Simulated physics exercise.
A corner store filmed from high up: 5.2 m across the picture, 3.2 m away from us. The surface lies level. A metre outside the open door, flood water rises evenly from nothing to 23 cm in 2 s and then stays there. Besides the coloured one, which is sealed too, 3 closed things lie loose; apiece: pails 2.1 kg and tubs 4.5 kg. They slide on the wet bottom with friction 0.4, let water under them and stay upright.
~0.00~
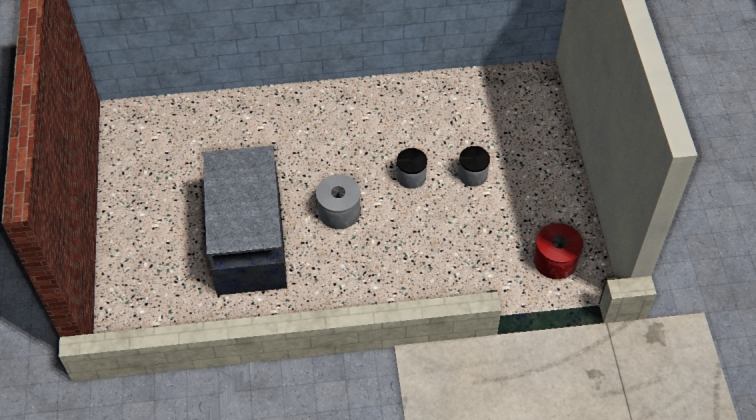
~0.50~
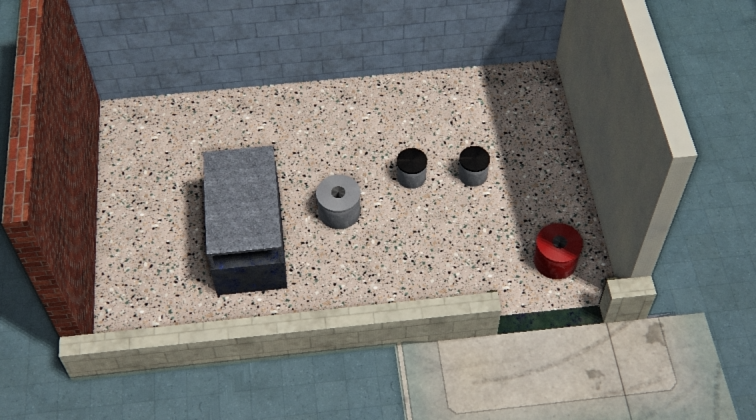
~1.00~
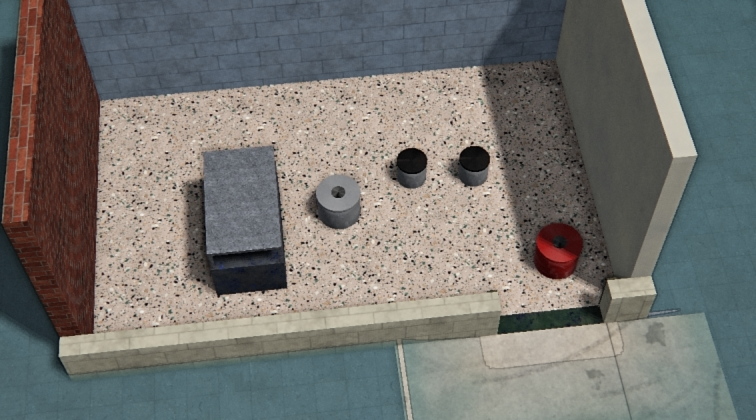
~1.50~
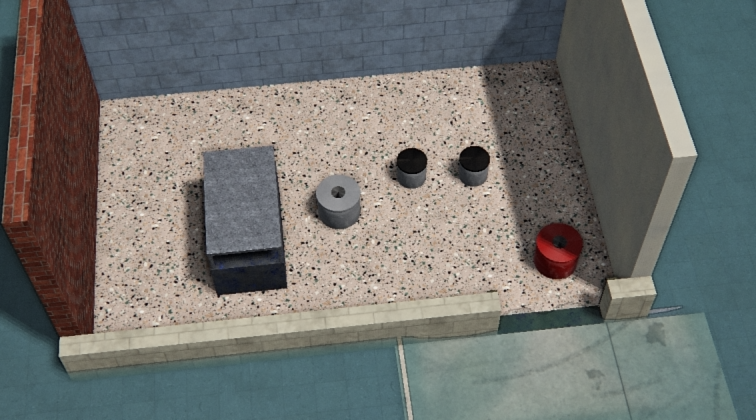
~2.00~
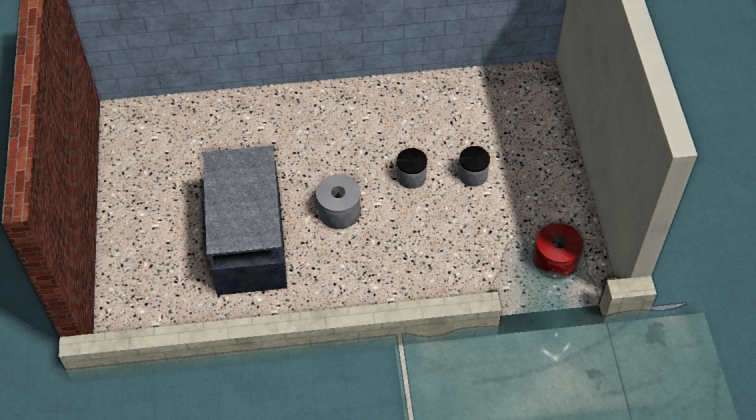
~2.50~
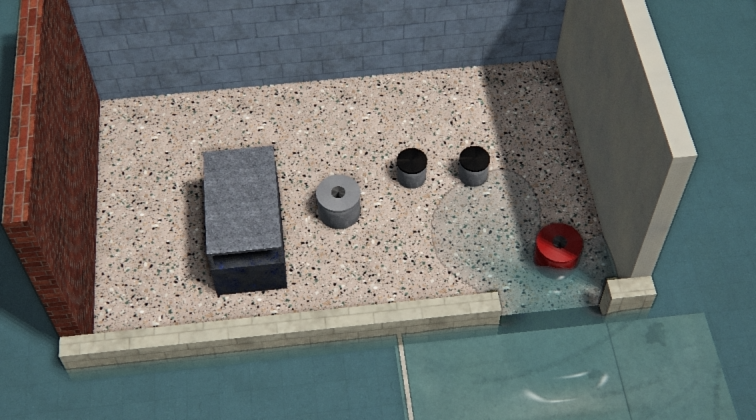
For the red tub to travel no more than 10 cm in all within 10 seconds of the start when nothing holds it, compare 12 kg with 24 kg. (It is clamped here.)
I expect that neither load is enough.
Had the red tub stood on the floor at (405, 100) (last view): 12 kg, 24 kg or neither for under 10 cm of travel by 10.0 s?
Neither holds.
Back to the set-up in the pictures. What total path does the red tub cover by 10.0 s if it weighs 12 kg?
Some 800 cm in all.
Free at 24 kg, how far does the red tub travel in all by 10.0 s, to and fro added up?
Some 250 cm in all.
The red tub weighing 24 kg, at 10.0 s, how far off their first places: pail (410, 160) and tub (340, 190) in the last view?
In turn: 200 cm, 120 cm.
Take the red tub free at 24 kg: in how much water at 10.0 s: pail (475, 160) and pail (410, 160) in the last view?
About 8 and 7 cm.
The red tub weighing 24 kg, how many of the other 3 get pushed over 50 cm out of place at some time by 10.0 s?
That makes 3.
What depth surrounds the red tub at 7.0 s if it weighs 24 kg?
About 11 cm.
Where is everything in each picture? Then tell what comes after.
The first frame shows the red tub at (560, 242), on the bottom; 0.0 m2 under water; 0 of 4 have shifted.
The second frame shows the red tub at (560, 242), on the bottom; 0.0 m2 under water; 0 of 4 have shifted.
The third frame shows the red tub at (560, 242), on the bottom; 0.0 m2 under water; 0 of 4 have shifted.
The fourth frame shows the red tub at (560, 242), on the bottom; water covers 0.0 m2; 0 of 4 have shifted.
The fifth frame shows the red tub at (560, 242), on the bottom; 0.5 m2 under water; 0 of 4 have shifted.
The sixth frame shows the red tub at (560, 242), on the bottom; water covers 1.7 m2; 0 of 4 have shifted.
After 3.5 s the red tub would be 163 cm from its start with 12 kg and 77 cm from its start with 24 kg; 9 cm of water round it then.
After 4.5 s the red tub would be 238 cm from its start with 12 kg and 130 cm from its start with 24 kg; 6 cm of water round it then.
After 7.0 s the red tub would be 292 cm from its start with 12 kg and 176 cm from its start with 24 kg; 11 cm of water round it then.
After 10.0 s the red tub would be 404 cm from its start with 12 kg and 194 cm from its start with 24 kg; 13 cm of water round it then.
